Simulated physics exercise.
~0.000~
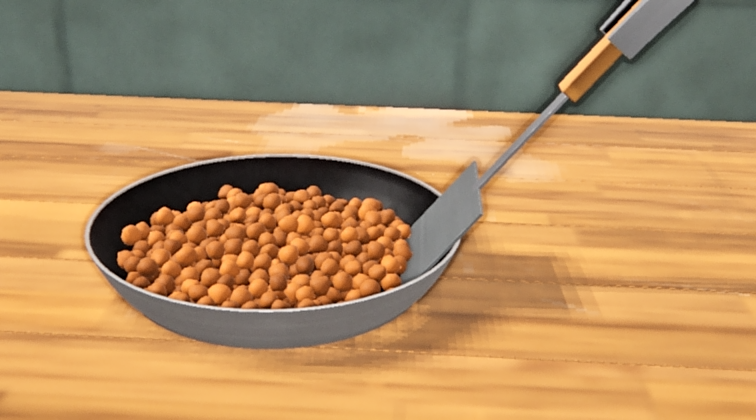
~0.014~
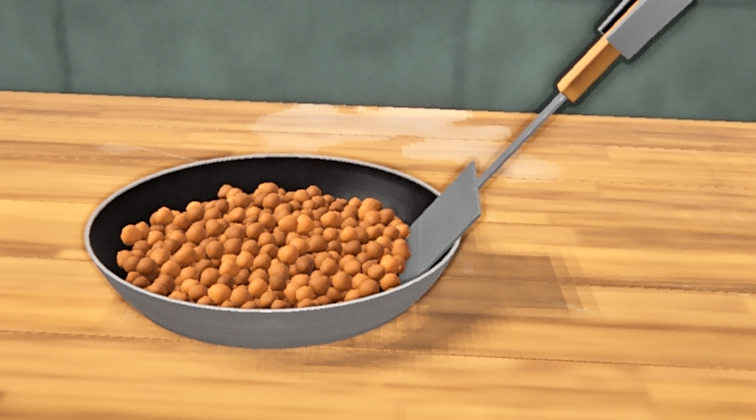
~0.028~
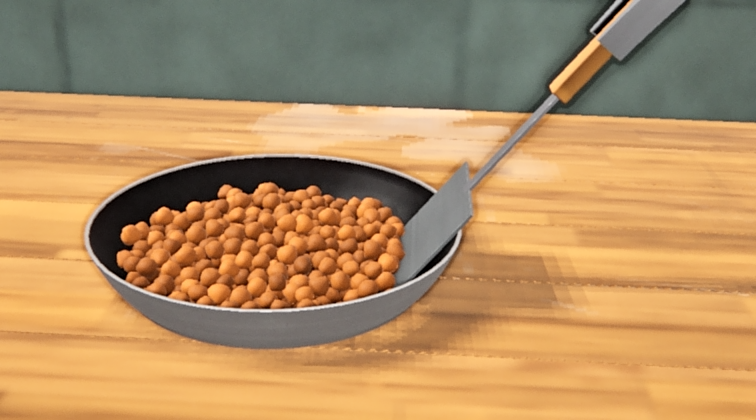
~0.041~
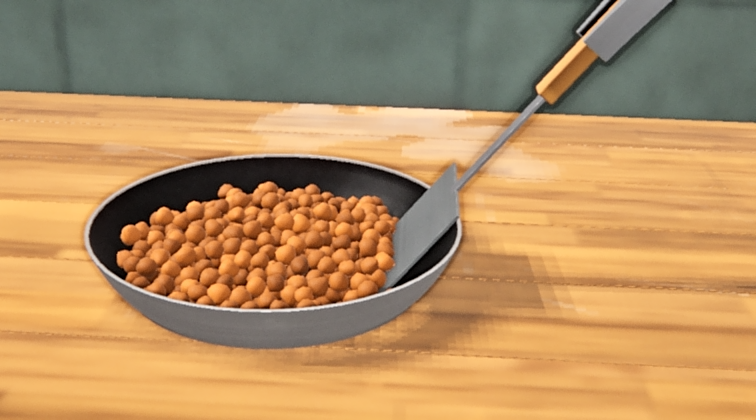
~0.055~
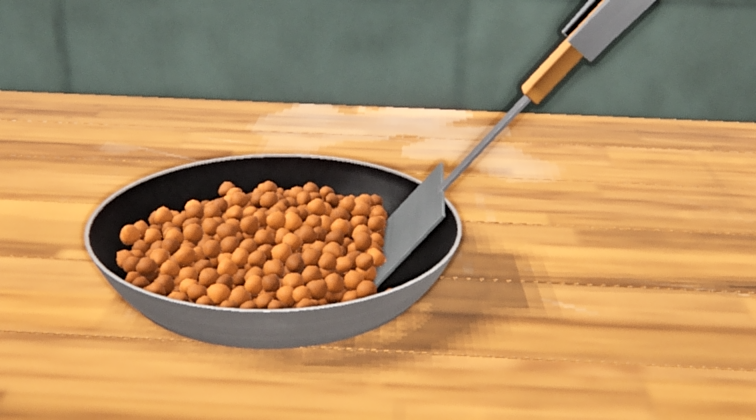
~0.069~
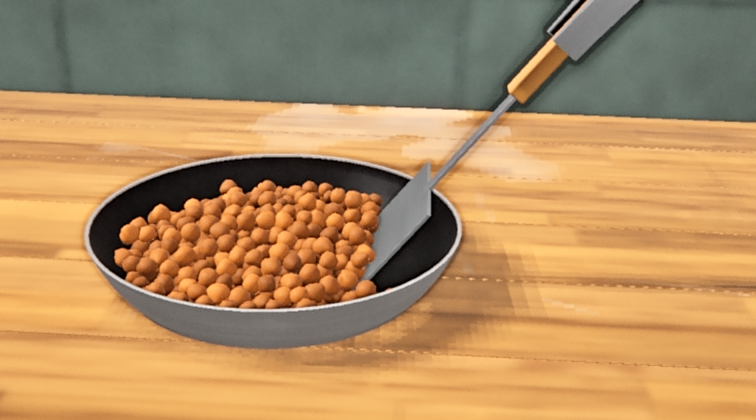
On a wooden table, a robot arm's turner pushes hazelnuts leftward in a frying pan.
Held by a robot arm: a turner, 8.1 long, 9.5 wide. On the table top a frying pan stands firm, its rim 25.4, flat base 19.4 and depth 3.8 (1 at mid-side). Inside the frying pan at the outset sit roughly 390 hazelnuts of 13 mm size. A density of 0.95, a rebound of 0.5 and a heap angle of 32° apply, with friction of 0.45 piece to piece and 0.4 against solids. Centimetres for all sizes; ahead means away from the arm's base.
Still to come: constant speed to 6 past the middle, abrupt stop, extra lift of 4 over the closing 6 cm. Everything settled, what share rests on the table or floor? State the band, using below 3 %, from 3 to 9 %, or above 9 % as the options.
It falls above 9 %.
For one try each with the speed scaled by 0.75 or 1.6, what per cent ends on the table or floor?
Some 5 and 25 per cent.
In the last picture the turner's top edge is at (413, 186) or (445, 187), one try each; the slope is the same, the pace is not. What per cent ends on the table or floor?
First try around 20 %, second try around 5 %.
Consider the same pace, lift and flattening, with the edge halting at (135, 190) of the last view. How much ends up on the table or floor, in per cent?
About 30 per cent.
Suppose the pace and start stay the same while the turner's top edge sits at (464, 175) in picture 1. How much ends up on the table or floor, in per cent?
About 10%.
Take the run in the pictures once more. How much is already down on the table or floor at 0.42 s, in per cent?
Share at that moment: About 10 %.
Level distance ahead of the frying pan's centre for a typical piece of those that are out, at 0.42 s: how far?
Roughly 18 cm.
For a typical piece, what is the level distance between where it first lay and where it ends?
2 cm.
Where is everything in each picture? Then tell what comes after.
Turner top edge at (479, 186), sloping 52°; upper third of the load around (280, 238), from x 125 to 405, top at y 190; 388 in the frying pan, in the first frame.
Turner top edge at (477, 186), sloping 52°; upper third of the load around (280, 240), from x 125 to 400, top at y 190, in the second frame.
Turner top edge at (470, 187), sloping 52°; upper third of the load around (280, 237), from x 125 to 395, top at y 190, in the third frame.
Turner top edge at (457, 188), sloping 52°; upper third of the load around (282, 236), from x 125 to 395, top at y 190, in the fourth frame.
Turner top edge at (443, 187), sloping 52°; upper third of the load around (287, 236), from x 125 to 395, top at y 190, in the fifth frame.
Turner top edge at (429, 187), sloping 52°; upper third of the load around (286, 235), from x 125 to 395, top at y 190; 388 in the frying pan, in the sixth frame.
After 0.13 s, sloping 52°, highest piece 5 above the table; 388 in the frying pan.
After 0.19 s, sloping 52°, highest piece 7 above the table; 388 in the frying pan.
After 0.42 s, sloping 52°, highest piece 5 above the table; 341 in the frying pan, 41 on the table or floor, 6 on the blade or in flight.
After 1.47 s, sloping 52°, highest piece 5 above the table; 339 in the frying pan, 49 on the table or floor.
At rest, 339 in the frying pan, 49 on the table or floor. That is 13 % on the table or floor.
